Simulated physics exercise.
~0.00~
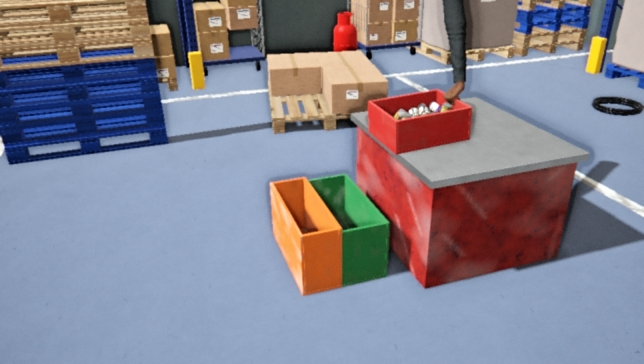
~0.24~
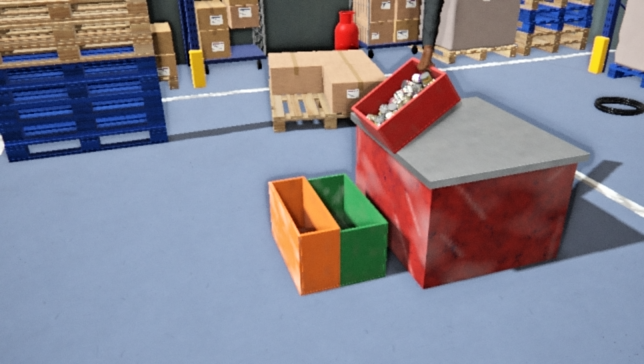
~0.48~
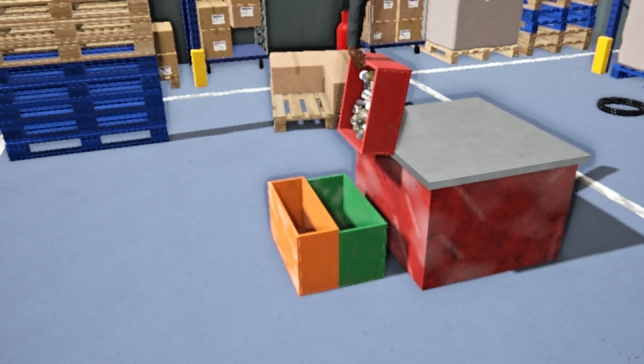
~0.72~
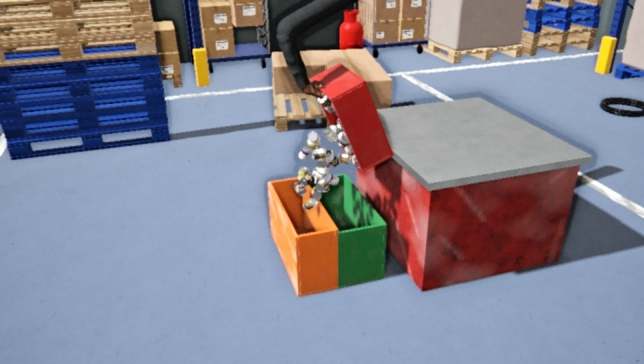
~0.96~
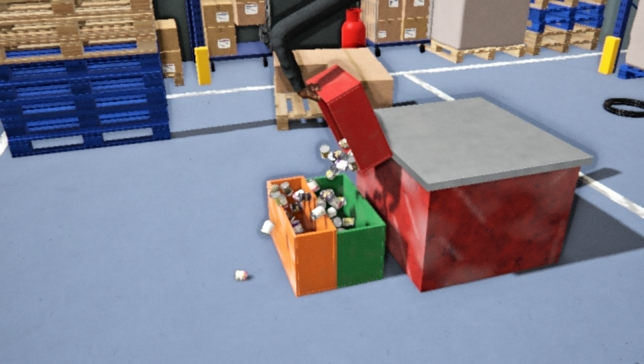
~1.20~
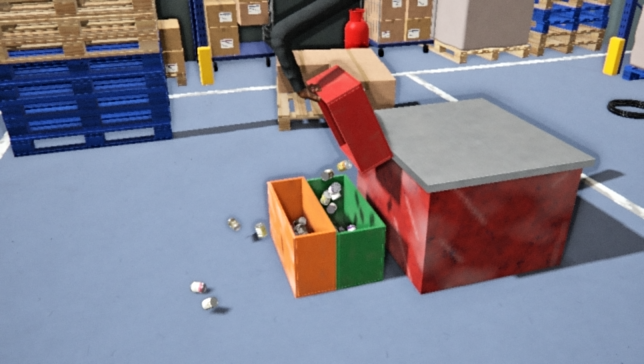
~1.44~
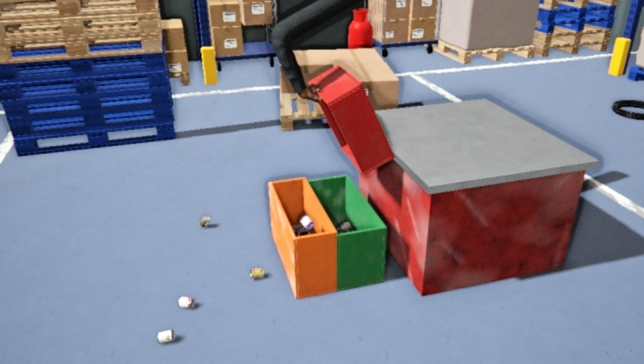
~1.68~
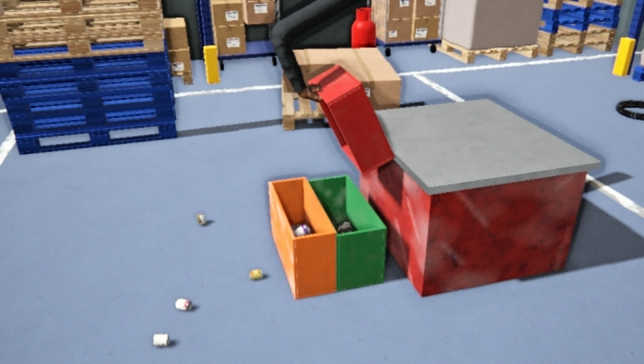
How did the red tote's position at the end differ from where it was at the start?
At the start the red tote sat upright on top of the bench. By the end it was farther left, tipped steeply over the bench's left edge above the boxes.
A red tote of small tins was tipped over the left edge of a bench by a dark arm, spilling them into the green and orange boxes below. Four tins ended up on the floor beyond the orange box, while the tote stayed tipped.
